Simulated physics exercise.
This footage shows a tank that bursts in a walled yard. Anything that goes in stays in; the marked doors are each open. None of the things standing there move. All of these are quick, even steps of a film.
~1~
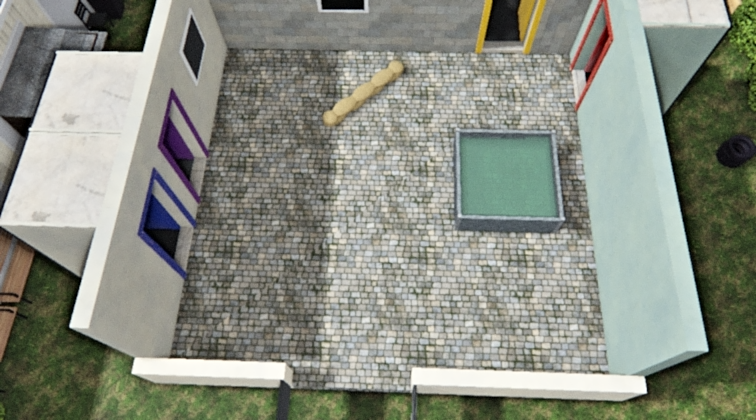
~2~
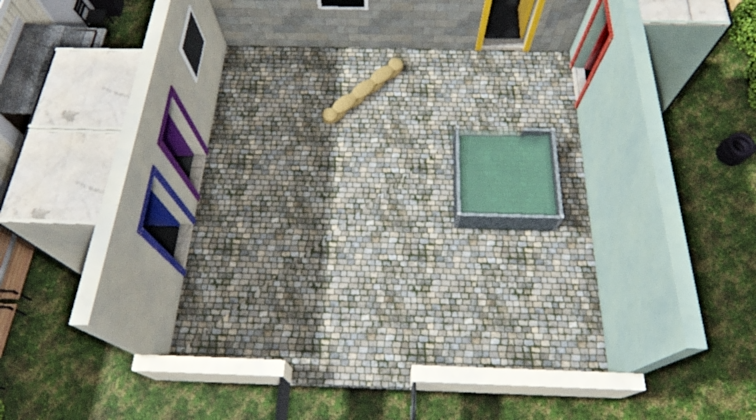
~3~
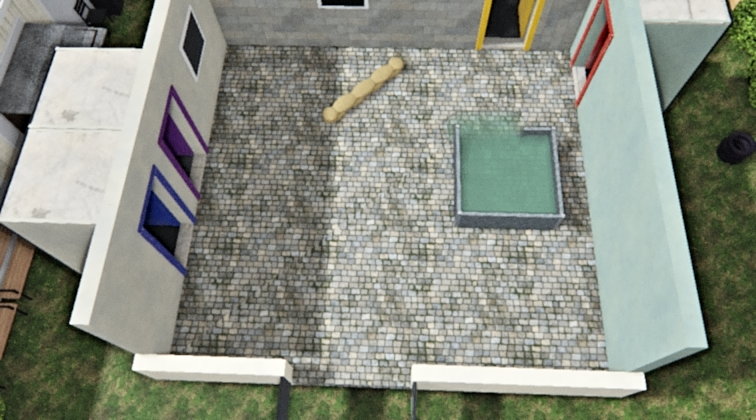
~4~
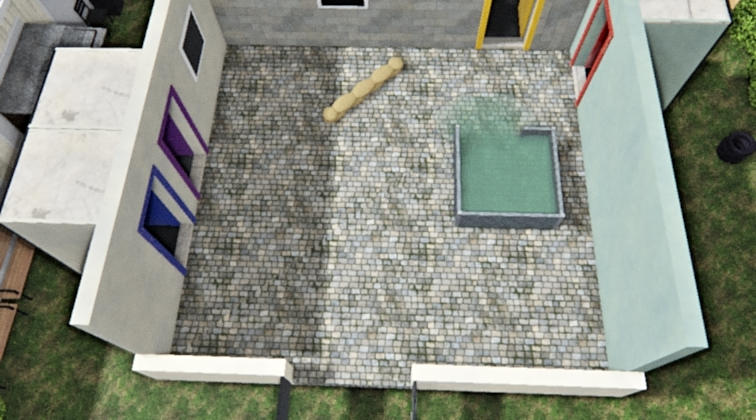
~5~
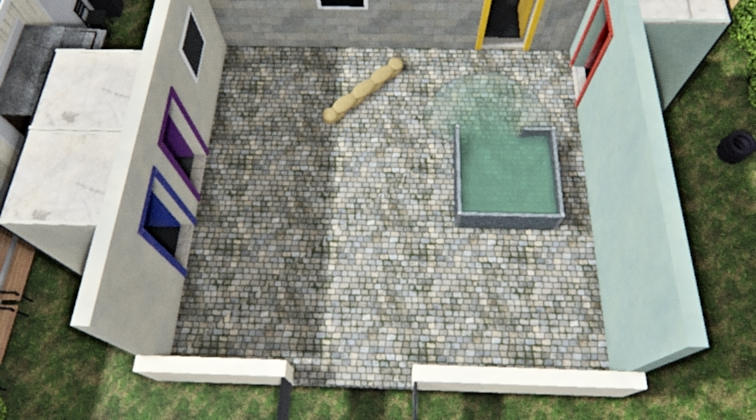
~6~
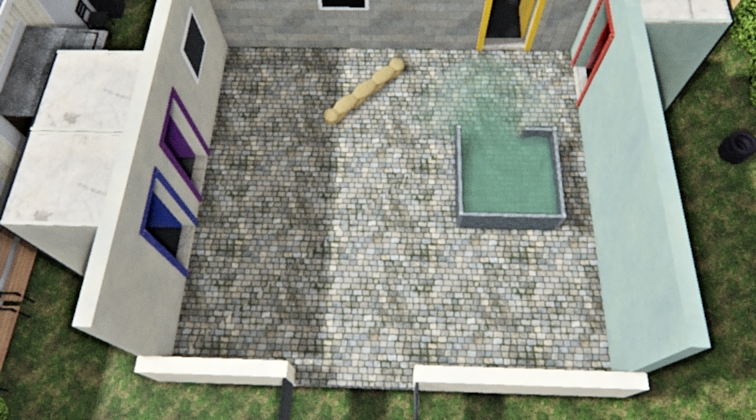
Water tank in a walled, cobbled yard bursting on its far side, green water pouring out and spreading across the paving.
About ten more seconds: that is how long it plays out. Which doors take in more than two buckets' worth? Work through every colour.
I expect the blue door to see two buckets at most; I expect the red door to see over two buckets; I expect the purple door to see two buckets at most; I expect the yellow door to see over two buckets.
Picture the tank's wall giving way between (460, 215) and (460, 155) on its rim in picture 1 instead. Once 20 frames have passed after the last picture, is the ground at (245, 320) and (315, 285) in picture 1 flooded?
Submerged, then submerged.
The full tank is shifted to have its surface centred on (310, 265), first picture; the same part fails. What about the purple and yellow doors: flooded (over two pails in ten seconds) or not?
Lab note - purple door crosses the line; yellow door doesn't reach it.
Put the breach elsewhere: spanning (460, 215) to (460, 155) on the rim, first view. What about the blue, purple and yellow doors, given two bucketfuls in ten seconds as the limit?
Blue door: Above the limit; purple door: Above the limit; yellow door: Below the limit.
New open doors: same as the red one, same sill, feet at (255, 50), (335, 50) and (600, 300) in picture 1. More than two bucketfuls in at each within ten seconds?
In order: Falls short, falls short, falls short.
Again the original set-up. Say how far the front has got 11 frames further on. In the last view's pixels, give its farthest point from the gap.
The flood front should get to about (326, 54).
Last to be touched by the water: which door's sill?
My answer: The door marked blue.
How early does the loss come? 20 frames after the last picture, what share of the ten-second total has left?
About 70 per cent.
A moment on, water covers 15 % of the floor; the blue door not reached, the red door wet at the sill, nothing in, the purple door not reached, the yellow door over two buckets in.
Next, water covers 15 % of the floor; the blue door not reached, the red door wet at the sill, nothing in, the purple door not reached, the yellow door over two buckets in.
Then, water covers 30 % of the floor; the blue door not reached, the red door under two buckets in, the purple door not reached, the yellow door far over two buckets in.
Later, water covers 50 % of the floor; the blue door not reached, the red door over two buckets in, the purple door wet at the sill, nothing in, the yellow door far over two buckets in.
In the end, water covers 75 % of the floor; the blue door wet at the sill, nothing in, the red door over two buckets in, the purple door wet at the sill, nothing in, the yellow door far over two buckets in.
